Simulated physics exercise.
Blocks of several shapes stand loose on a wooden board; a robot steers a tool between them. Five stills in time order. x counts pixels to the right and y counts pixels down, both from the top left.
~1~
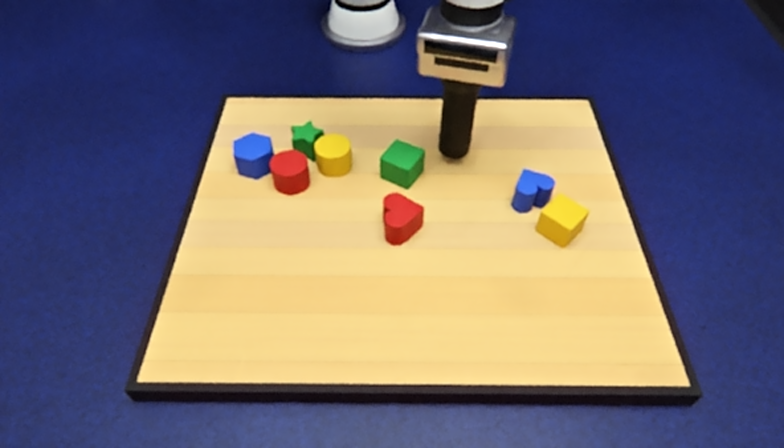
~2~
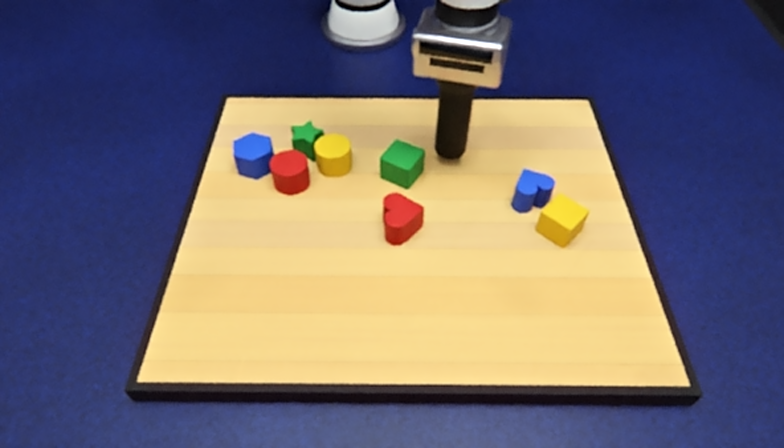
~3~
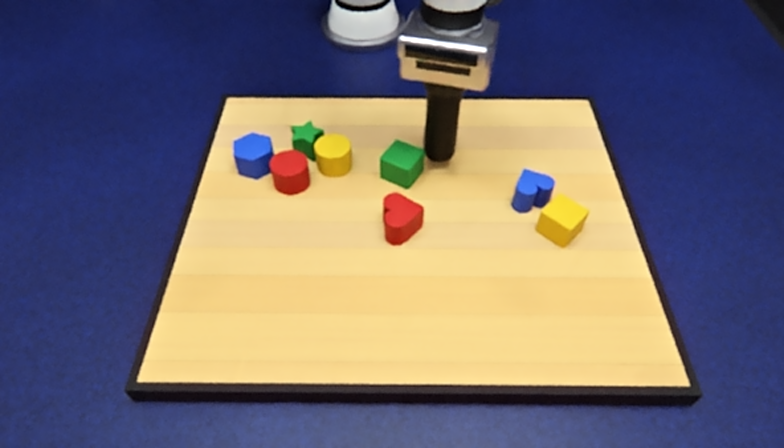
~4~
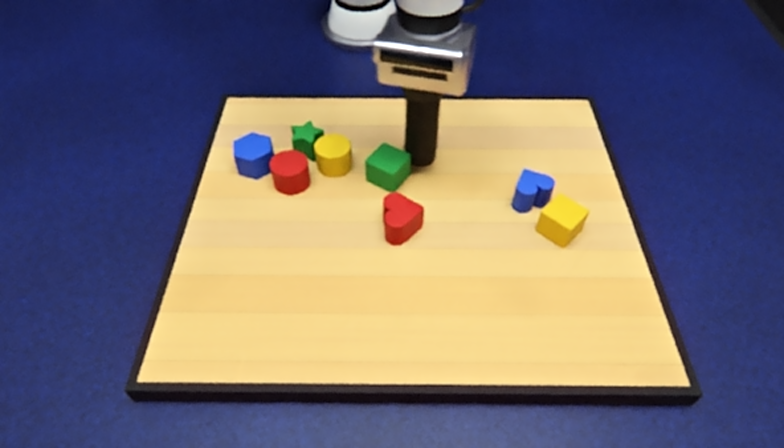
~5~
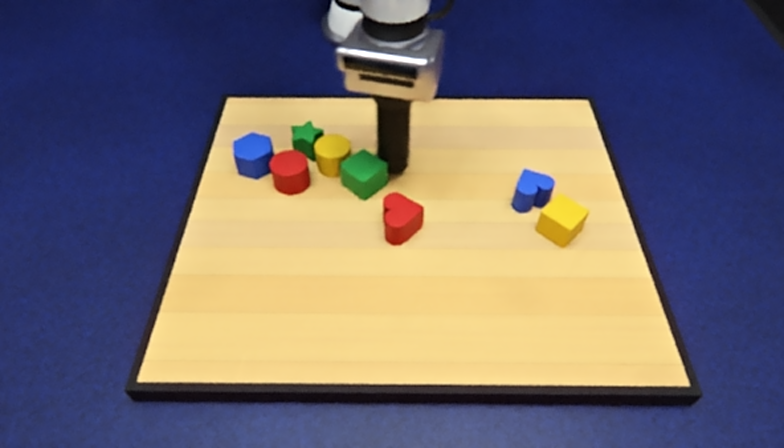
Robot arm sliding its dark tool left across a wooden board, then pushing the green cube left toward the yellow cylinder.
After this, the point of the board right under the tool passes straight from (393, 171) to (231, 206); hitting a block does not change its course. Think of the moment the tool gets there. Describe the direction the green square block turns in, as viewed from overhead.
My prediction: CCW.
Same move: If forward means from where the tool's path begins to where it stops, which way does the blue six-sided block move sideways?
Moves right.
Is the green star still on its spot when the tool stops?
I expect not.
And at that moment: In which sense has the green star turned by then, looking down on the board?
Short answer: Clockwise.
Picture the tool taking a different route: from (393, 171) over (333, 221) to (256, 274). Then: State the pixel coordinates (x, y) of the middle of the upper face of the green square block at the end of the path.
Close to (298, 189).
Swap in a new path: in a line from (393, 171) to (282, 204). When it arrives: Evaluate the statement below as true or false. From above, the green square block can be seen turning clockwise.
This is false.
On the path given first. One third of the way, tool (340, 175); green star (301, 129), turned 25° clockwise; yellow circle (318, 144); green square block (315, 183), turned 15° anticlockwise.
Two thirds of the way, tool (285, 187); blue six-sided block (241, 140); red circle (253, 162); green star (299, 126), turned 30° clockwise; yellow circle (313, 143); green square block (289, 200), turned 55° anticlockwise.
At the end, tool (228, 199); blue six-sided block (237, 135), turned 30° clockwise; red circle (220, 161); green star (299, 126), turned 30° clockwise; yellow circle (313, 143); green square block (289, 200), turned 60° anticlockwise.
